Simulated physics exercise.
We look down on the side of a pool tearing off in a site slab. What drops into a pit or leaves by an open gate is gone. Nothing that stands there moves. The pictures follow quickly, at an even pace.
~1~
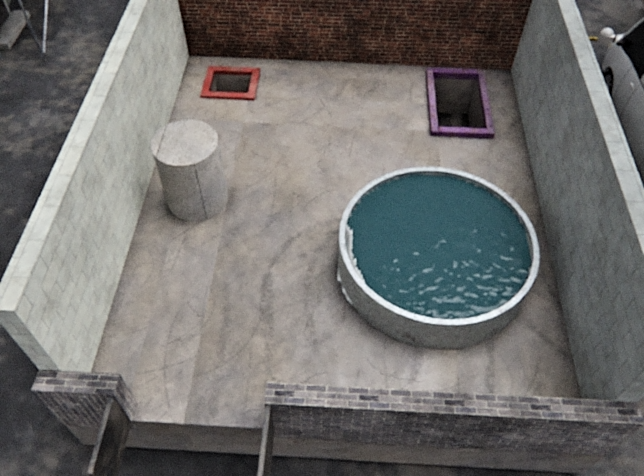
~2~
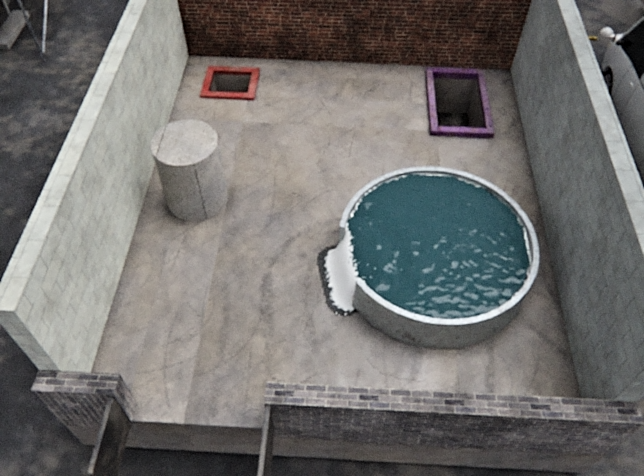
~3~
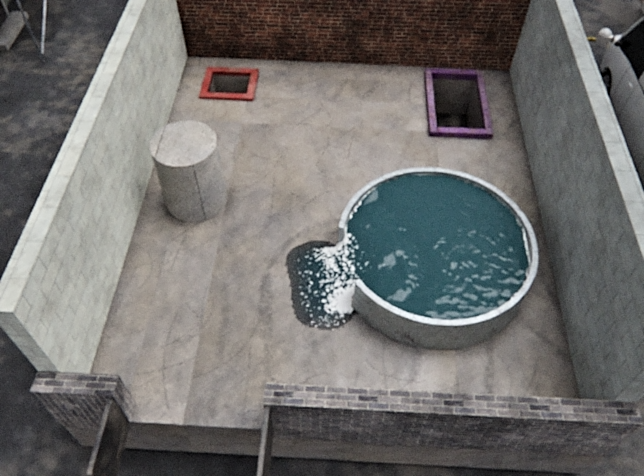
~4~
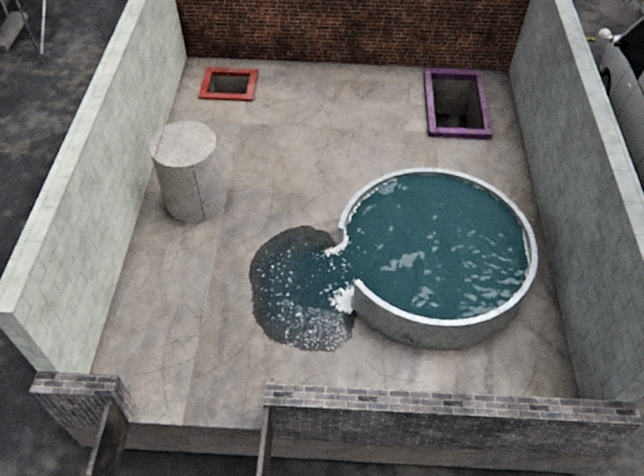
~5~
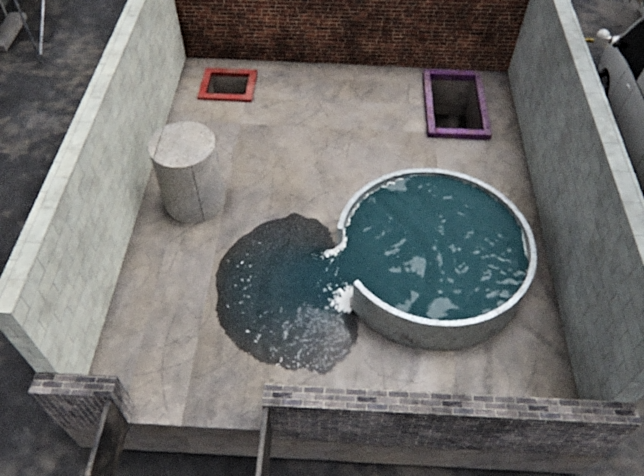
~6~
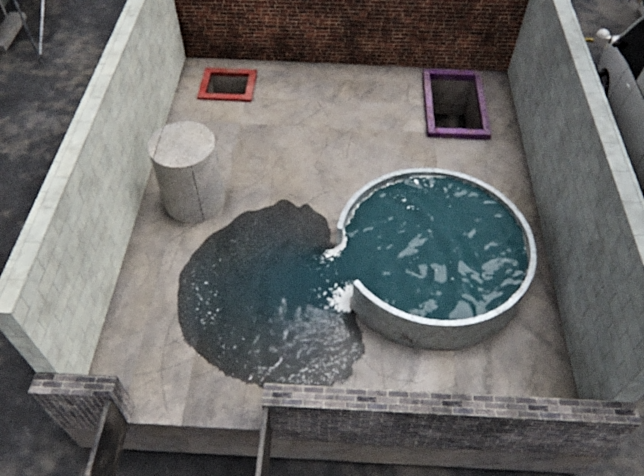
Walled concrete slab with a round pool tearing open on its left side, water pouring out and spreading left across the floor.
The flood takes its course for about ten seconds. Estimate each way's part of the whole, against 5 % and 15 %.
One by one: The gate takes over 15 %; the purple pit takes under 5 %; the red pit takes under 5 %.
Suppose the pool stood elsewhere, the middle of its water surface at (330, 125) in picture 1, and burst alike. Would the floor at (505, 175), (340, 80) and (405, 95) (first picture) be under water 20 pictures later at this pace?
In that order: Free of water, under water, clear.
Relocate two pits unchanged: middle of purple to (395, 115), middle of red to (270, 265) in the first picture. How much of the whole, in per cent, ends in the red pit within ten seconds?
In per cent: Red 25.
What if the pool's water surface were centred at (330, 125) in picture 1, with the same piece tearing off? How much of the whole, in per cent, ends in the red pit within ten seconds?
Roughly, in per cent: Red 12.
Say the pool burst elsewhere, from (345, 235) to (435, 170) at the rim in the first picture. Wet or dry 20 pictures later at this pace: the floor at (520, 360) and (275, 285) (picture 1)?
In that order: Not flooded, no water.
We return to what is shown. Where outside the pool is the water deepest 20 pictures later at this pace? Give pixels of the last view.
Near (81, 399).
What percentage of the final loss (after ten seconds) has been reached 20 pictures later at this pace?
Near 25 in a hundred.
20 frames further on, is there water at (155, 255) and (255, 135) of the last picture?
In that order: Flooded, covered.
A moment on, water covers 30 % of the floor; the gate 0 %, the purple pit 0 %, the red pit 0 %.
Next, water covers 30 % of the floor; the gate 3 %, the purple pit 0 %, the red pit 0 %.
Then, water covers 40 % of the floor; the gate 8 %, the purple pit 0 %, the red pit 0 %.
Later, water covers 50 % of the floor; the gate 20 %, the purple pit 0 %, the red pit 0 %.
In the end, water covers 80 % of the floor; the gate 35 %, the purple pit 0 %, the red pit 0 %.
